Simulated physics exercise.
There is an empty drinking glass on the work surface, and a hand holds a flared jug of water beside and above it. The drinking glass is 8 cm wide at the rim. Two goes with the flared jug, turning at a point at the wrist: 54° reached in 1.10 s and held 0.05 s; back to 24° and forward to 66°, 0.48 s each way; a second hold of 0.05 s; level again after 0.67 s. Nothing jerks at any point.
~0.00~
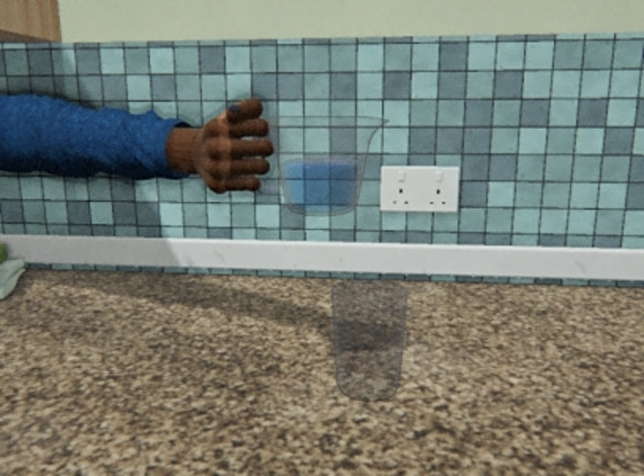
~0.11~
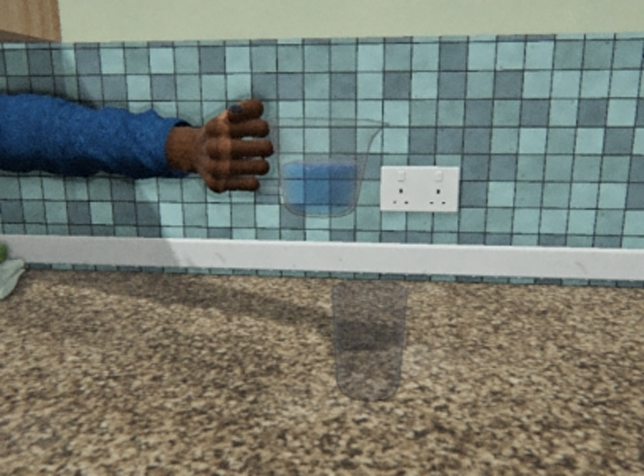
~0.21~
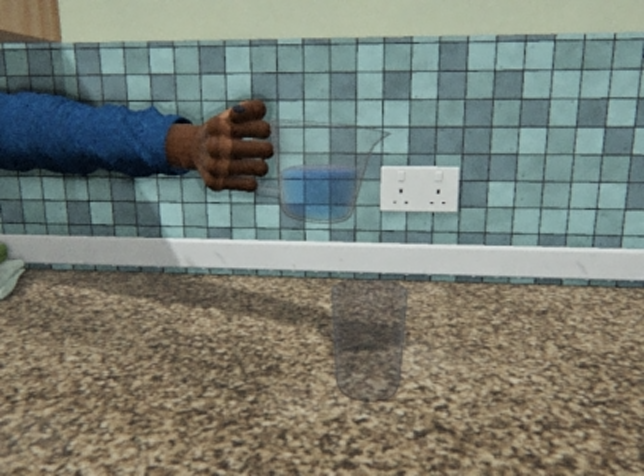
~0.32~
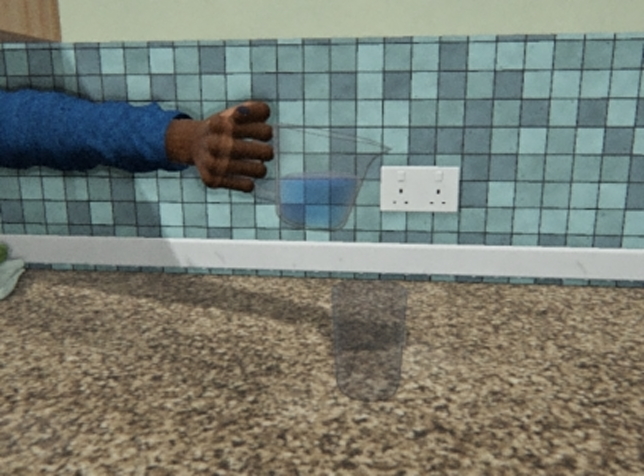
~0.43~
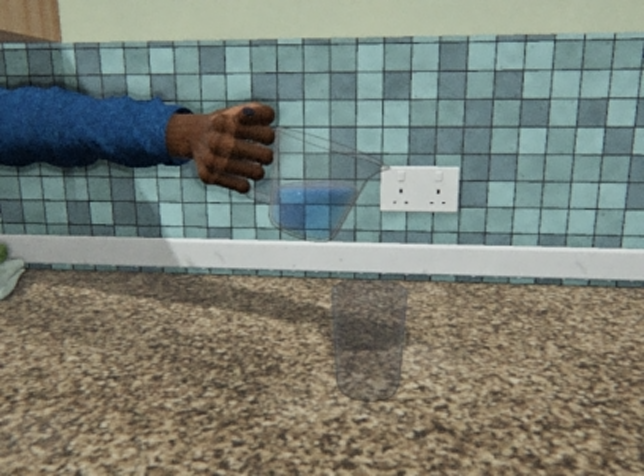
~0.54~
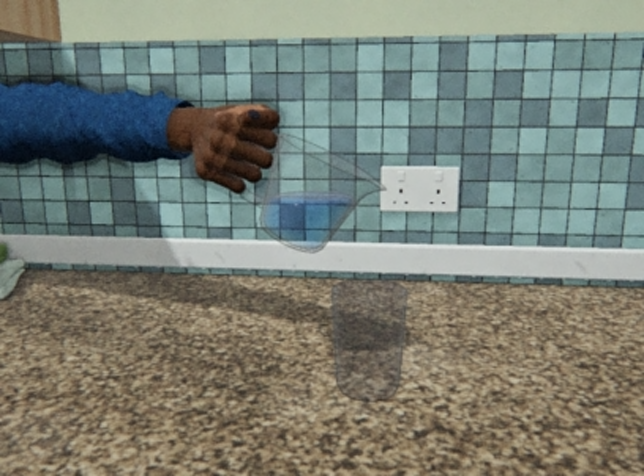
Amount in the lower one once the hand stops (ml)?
120 ml.
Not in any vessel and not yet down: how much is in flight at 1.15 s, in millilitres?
Roughly 15 ml at that time.
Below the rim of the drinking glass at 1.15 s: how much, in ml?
At that moment it holds close to 25 ml.
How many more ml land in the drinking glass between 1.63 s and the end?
About 60 ml.
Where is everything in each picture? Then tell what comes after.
Tilt 0°; pouring edge (390, 119); surface from (282, 162) to (363, 162); the drinking glass's rim runs from (333, 290) to (406, 293), in the first frame.
Tilt 1°; pouring edge (391, 122); surface from (283, 164) to (363, 163), in the second frame.
Tilt 5°; pouring edge (392, 132); surface from (282, 169) to (363, 169), in the third frame.
Tilt 11°; pouring edge (393, 148); surface from (280, 177) to (361, 177), in the fourth frame.
Tilt 18°; pouring edge (392, 167); surface from (276, 186) to (359, 187), in the fifth frame.
Tilt 26°; pouring edge (387, 189); surface from (269, 197) to (356, 197), in the sixth frame.
By 1.15 s the tilt is 54° and the drinking glass has 25 ml, the flared jug 245 ml, and 0 ml is on the work surface.
By 1.63 s the tilt is 24° and the drinking glass has 60 ml, the flared jug 225 ml, and 5 ml is on the work surface.
By 2.16 s the tilt is 66° and the drinking glass has 80 ml, the flared jug 195 ml, and 5 ml is on the work surface.
By 2.64 s the tilt is 12° and the drinking glass has 120 ml, the flared jug 155 ml, and 10 ml is on the work surface.
At rest the drinking glass has 120 ml, the flared jug 155 ml, and 10 ml is on the work surface.
